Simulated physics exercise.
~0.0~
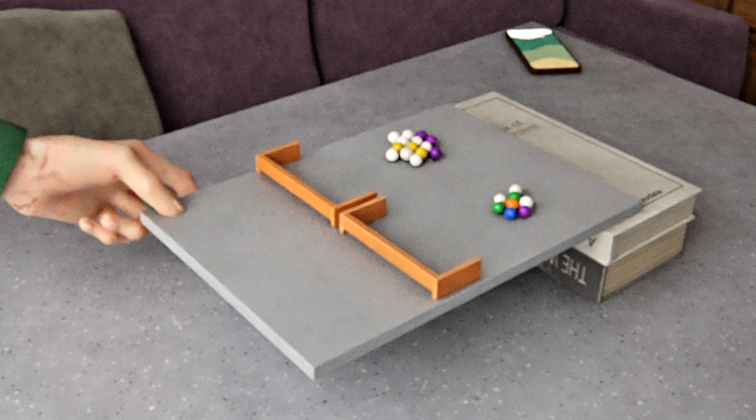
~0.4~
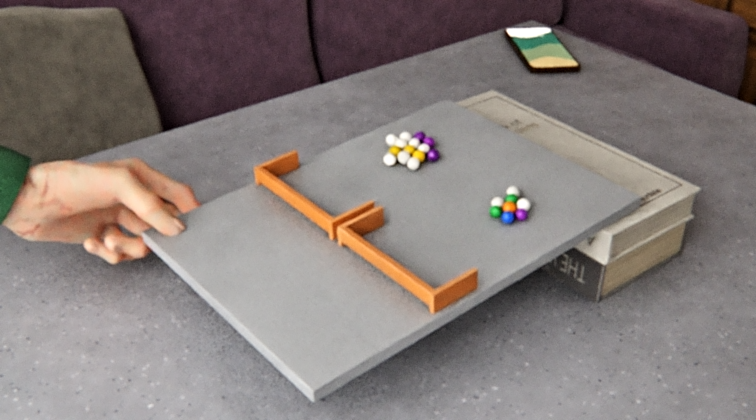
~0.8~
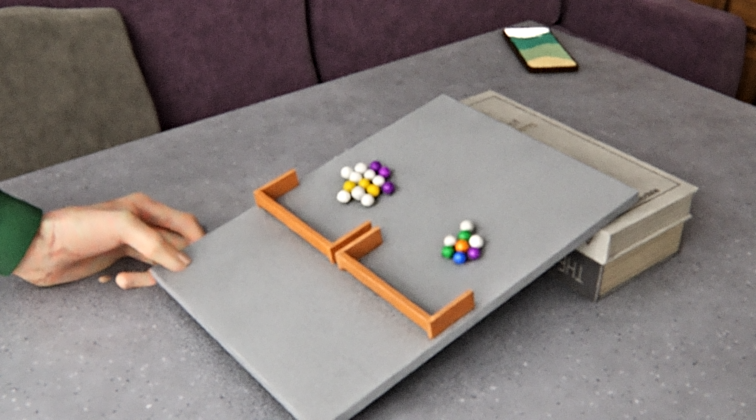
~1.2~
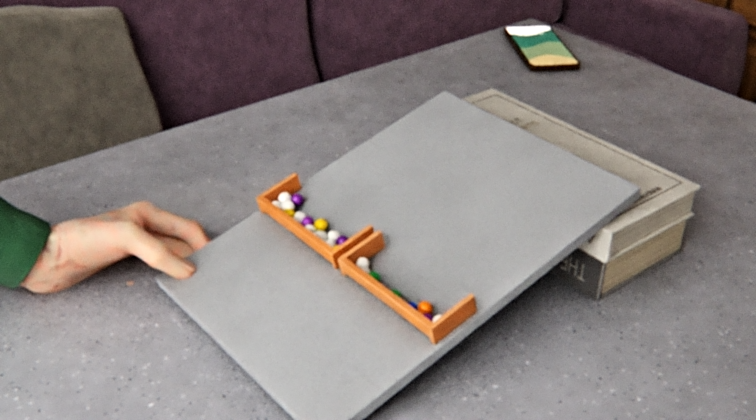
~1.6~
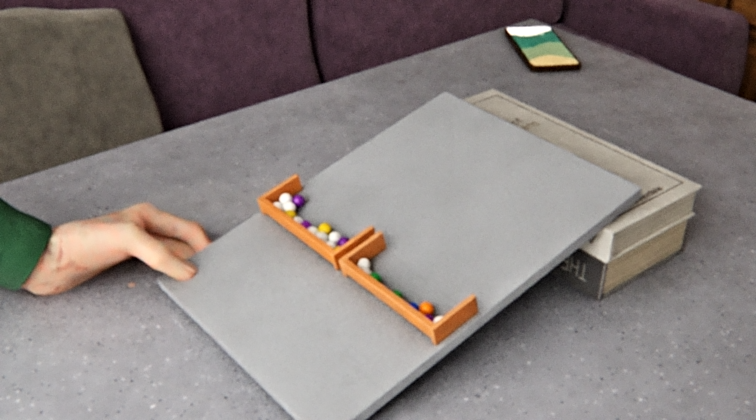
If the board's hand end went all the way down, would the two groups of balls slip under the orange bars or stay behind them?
Both groups would stay behind the orange bars, because the balls cannot fit through the openings.
